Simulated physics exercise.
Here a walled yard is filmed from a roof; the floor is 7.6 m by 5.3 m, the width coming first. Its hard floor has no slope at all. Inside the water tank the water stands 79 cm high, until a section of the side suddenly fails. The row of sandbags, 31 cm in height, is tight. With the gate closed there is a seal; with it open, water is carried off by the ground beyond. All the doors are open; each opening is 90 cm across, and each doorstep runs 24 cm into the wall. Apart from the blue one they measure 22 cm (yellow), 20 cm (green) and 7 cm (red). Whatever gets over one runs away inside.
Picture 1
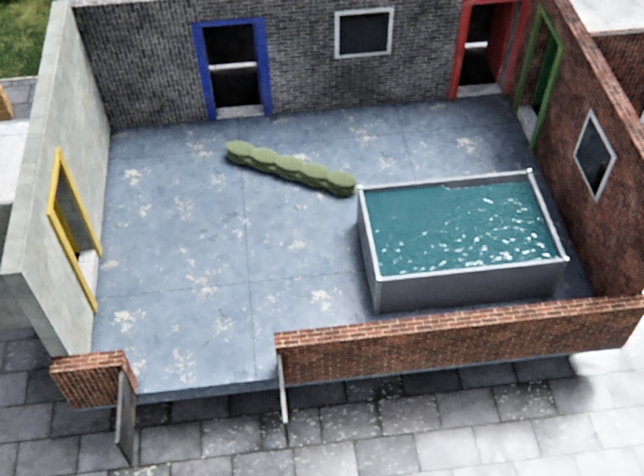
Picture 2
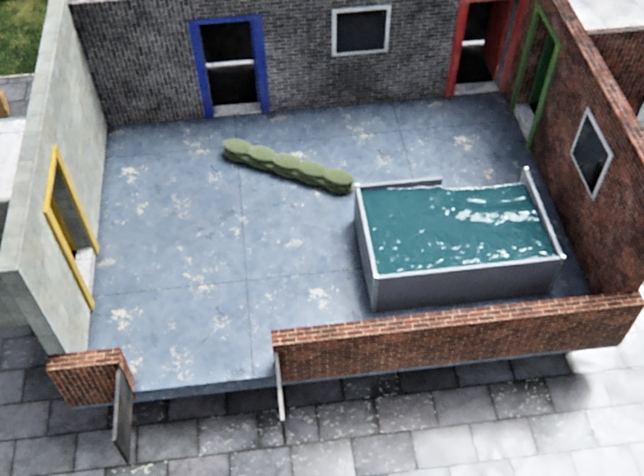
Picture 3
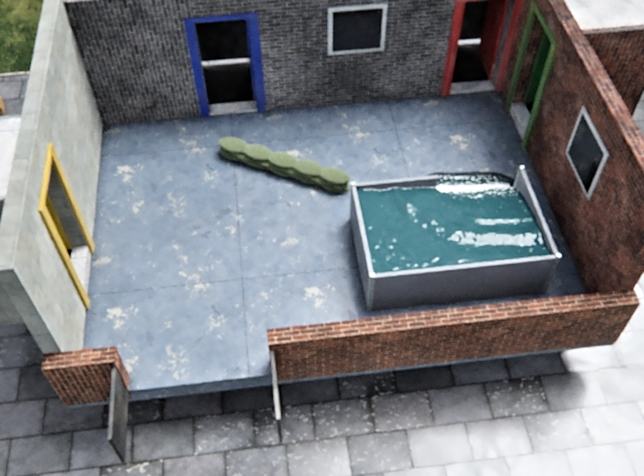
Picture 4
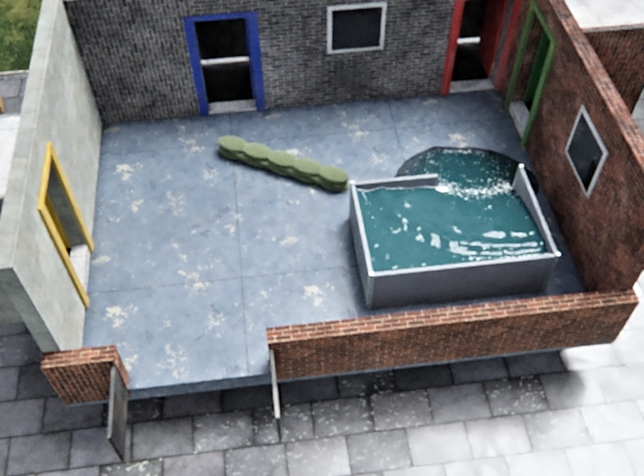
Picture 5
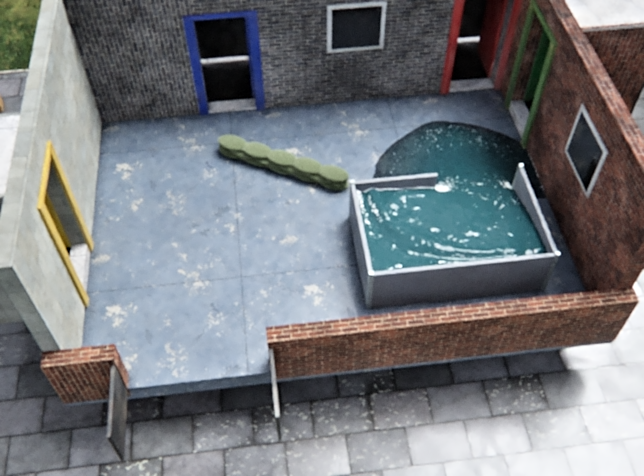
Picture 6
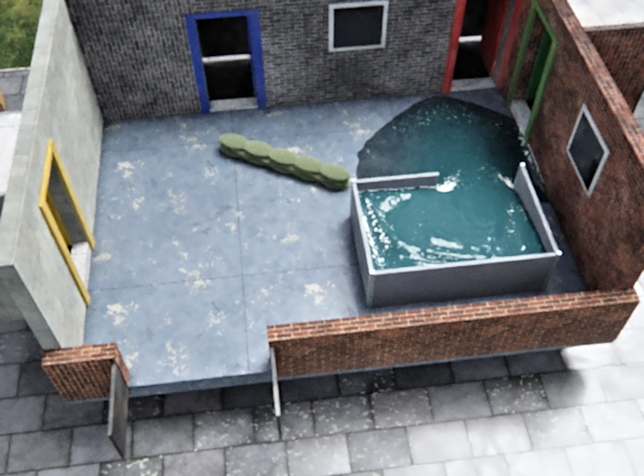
In a walled yard with a flat blue-grey floor, seen from above, a brick wall runs along the near side and the camera shifts very slightly early on. A grey tank of teal water sits at the right, a green row of sandbags near its left corner, with blue, red and green doorways beyond. The tank's far side opens, and water pours out, spreading in a widening dark pool across the floor behind it.
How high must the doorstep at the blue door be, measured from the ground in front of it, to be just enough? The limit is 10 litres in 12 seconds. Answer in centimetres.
About 13.5 cm.
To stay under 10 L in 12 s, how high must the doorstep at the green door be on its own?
At the green door it takes roughly 23 centimetres.
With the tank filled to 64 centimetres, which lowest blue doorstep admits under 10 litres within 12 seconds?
The step needs to be some 11.5 cm.
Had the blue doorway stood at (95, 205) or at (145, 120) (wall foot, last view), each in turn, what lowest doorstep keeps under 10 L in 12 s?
Minimums: About 6.5 cm and 13.0 cm.
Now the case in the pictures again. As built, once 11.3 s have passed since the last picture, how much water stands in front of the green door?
Some 8.5 cm.
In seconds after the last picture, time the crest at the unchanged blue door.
Peak time: About 5.5 s.
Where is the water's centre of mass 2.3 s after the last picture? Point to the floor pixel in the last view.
I'd put it close to (428, 187).
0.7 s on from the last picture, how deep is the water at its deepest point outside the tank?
I'd put it near 56 cm.
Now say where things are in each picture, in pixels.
The first picture shows the water tank at (458, 225) is whole and still, 79 cm deep; the blue door at (235, 75) is dry.
In the second picture, the front is at a hidden place, 0.3 m from the gap on the far side; 0.3 m2 of floor is wet, 79 cm left at the back.
In the third picture, water pours out on the far side and has run 0.8 m, to a hidden place; about 12 cm deep outside, 79 cm at the back.
In the fourth picture, the front is at (434, 151), 1.4 m from the gap on the far side; 2.5 m2 of floor is wet, 75 cm left at the back.
In the fifth picture, the gap is on the far side, the front 2.1 m out at (436, 124); the back of the water tank holds 68 cm.
In the sixth picture, water pours out on the far side and has run 2.7 m, to (427, 102); about 6 cm deep outside, 67 cm at the back; 2.7 m in a straight line remain to the blue door at (229, 67).
Then, 0.7 s after the last picture water covers 25 % of the floor, deepest (56 cm) near (501, 89); it has not reached the blue door.
Then, 2.3 s after the last picture water covers 40 % of the floor, deepest (37 cm) near (481, 111); 5 cm at the blue door, 0 litres in over its 6 cm doorstep.
Then, 11.3 s after the last picture water covers 95 % of the floor, deepest (10 cm) near (295, 162); 8 cm at the blue door, 103 litres in over its 6 cm doorstep.
At the blue door as built, the water peaked near 13 cm, 5.3 s after the last picture.
With a doorstep of 11 cm, 27 litres would have come in within the 12 s; with 15 cm, 6 litres. So under 10 litres takes about 13.5 cm.
